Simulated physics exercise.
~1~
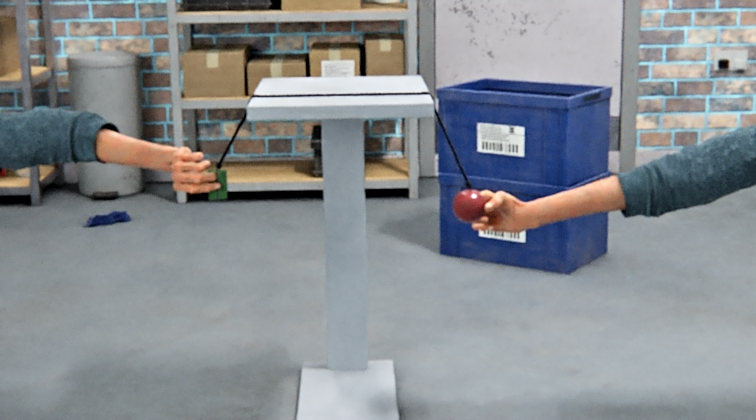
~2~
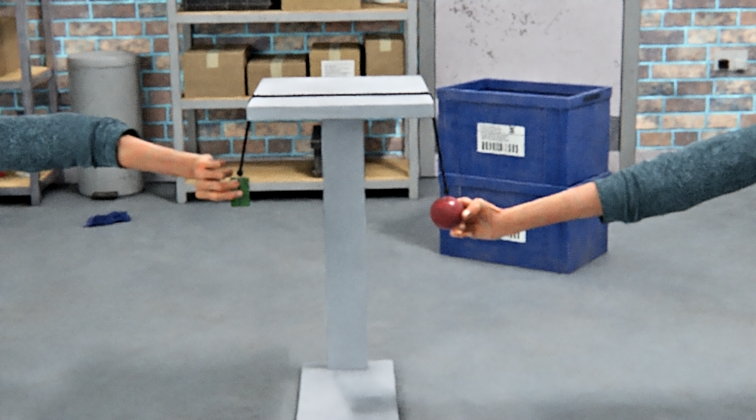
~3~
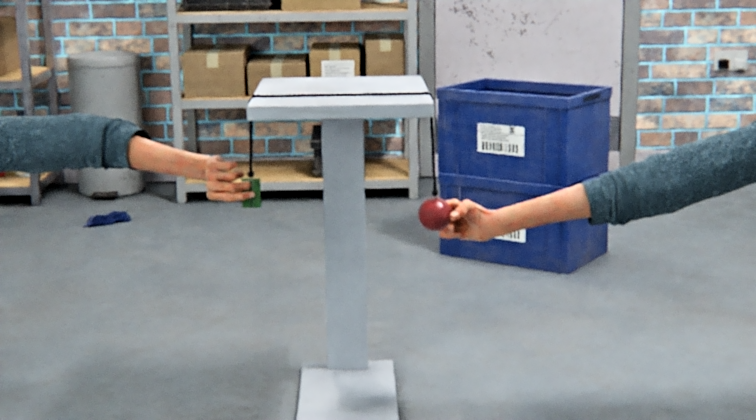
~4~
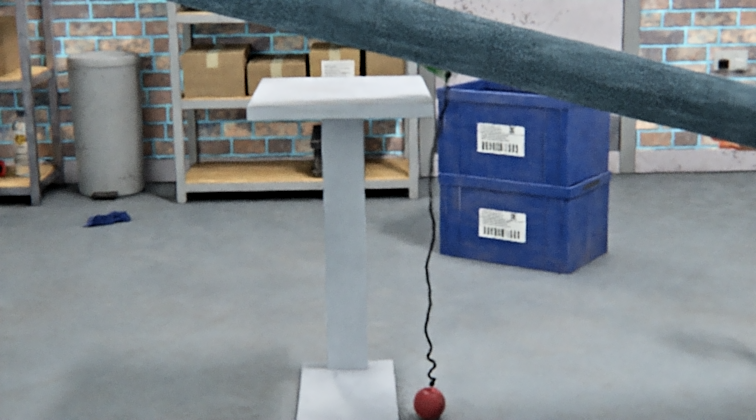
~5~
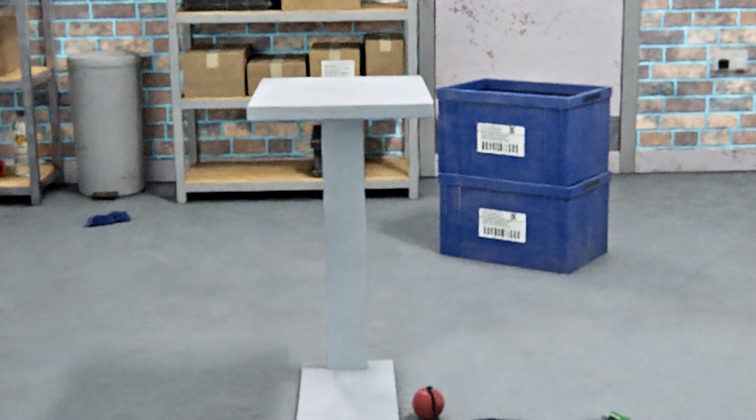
Two hands held a green matchbox and a red apple, joined by a black shoelace across a small white table, then let go; the apple dropped to the floor, dragging the lace and matchbox off the right side, and all ended up on the floor.
